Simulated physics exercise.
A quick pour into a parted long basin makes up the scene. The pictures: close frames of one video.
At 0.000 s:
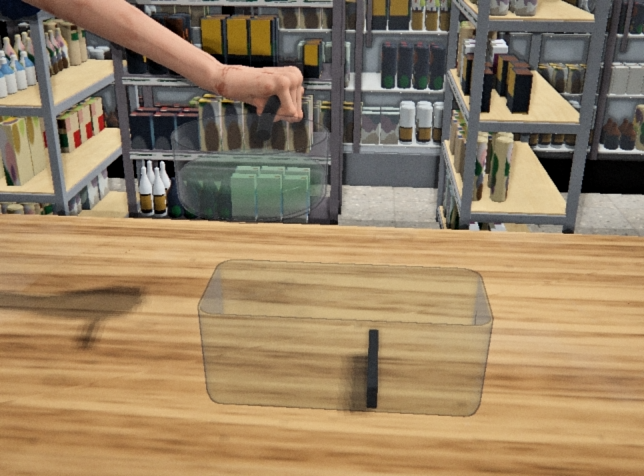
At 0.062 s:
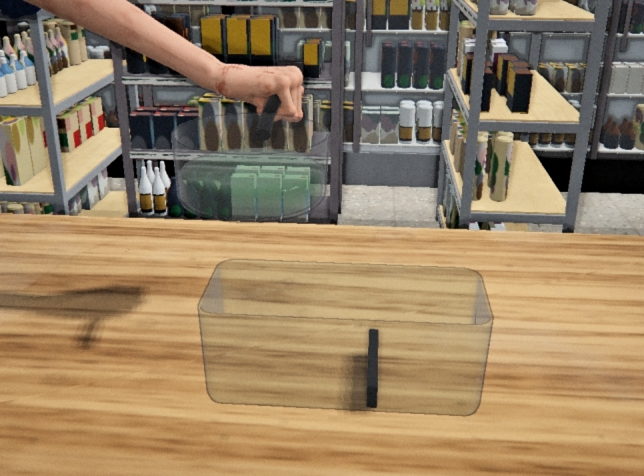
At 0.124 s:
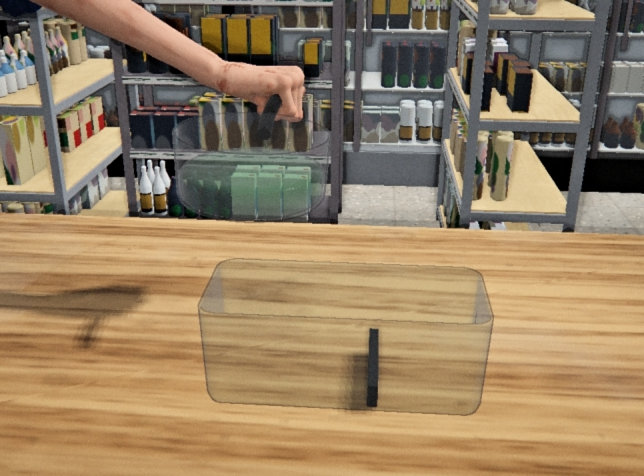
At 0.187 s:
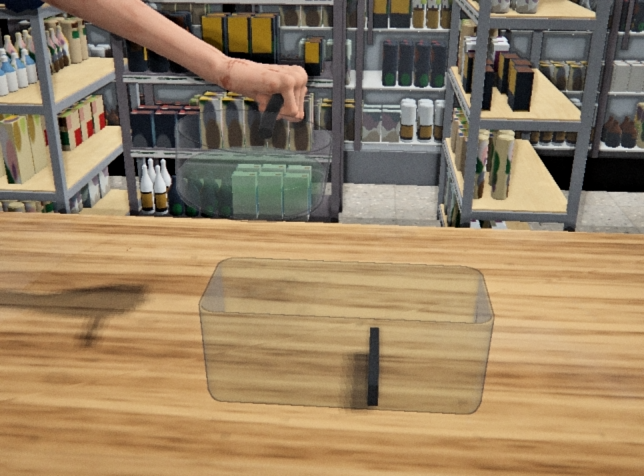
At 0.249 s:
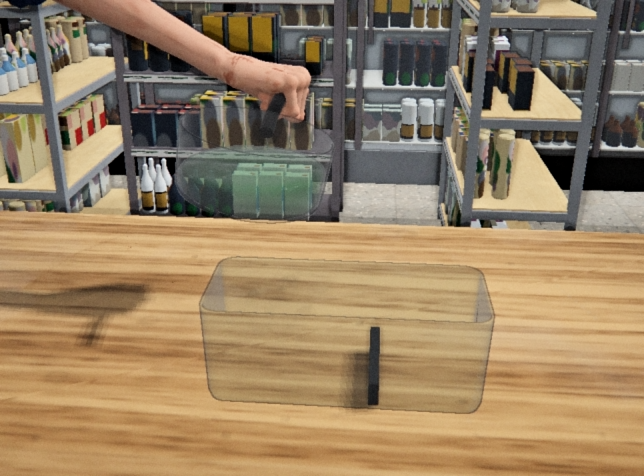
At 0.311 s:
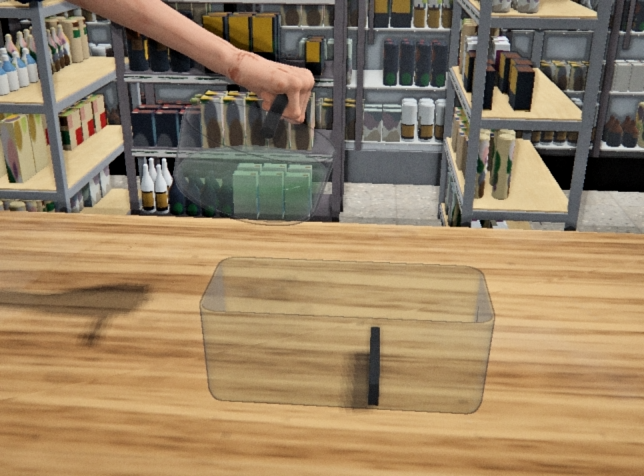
We see a hand holding a see-through vessel above a wooden tabletop, left of centre, gradually tilting it slightly to the right, while a clear long basin with a dark upright divider stays still before stocked shelves.
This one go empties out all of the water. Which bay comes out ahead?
The section to the left gets the largest share.
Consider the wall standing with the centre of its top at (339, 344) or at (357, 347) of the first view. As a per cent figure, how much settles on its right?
Try 1: About 75 percent; try 2: About 55 percent.
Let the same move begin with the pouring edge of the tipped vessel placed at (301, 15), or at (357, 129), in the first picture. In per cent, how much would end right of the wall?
The first gives 35 %, the second 60 %.
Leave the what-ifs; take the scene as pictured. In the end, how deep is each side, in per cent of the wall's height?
I get 60 % for the left and 50 % for the right.
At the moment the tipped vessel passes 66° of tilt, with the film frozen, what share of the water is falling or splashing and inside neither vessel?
It works out to about 30 percent.
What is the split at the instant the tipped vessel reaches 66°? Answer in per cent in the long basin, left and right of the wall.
Left: 5 %; right: 0 %.
Then, 0.73 s in, the tilt is 66° and 63 per cent is still to pour, 6 is left of the wall and 2 right of it.
Then, 1.04 s in, the tilt is 96° and 15 per cent is still to pour, 38 is left of the wall and 34 right of it.
Then, 1.37 s in, the tilt is 101° and 1 per cent is still to pour, 62 is left of the wall and 34 right of it.
Then, 1.72 s in, the tilt is 101° and 0 per cent is still to pour, 64 is left of the wall and 35 right of it.
Finally, 64 per cent lies left of the wall, 36 right of it and 1 outside.
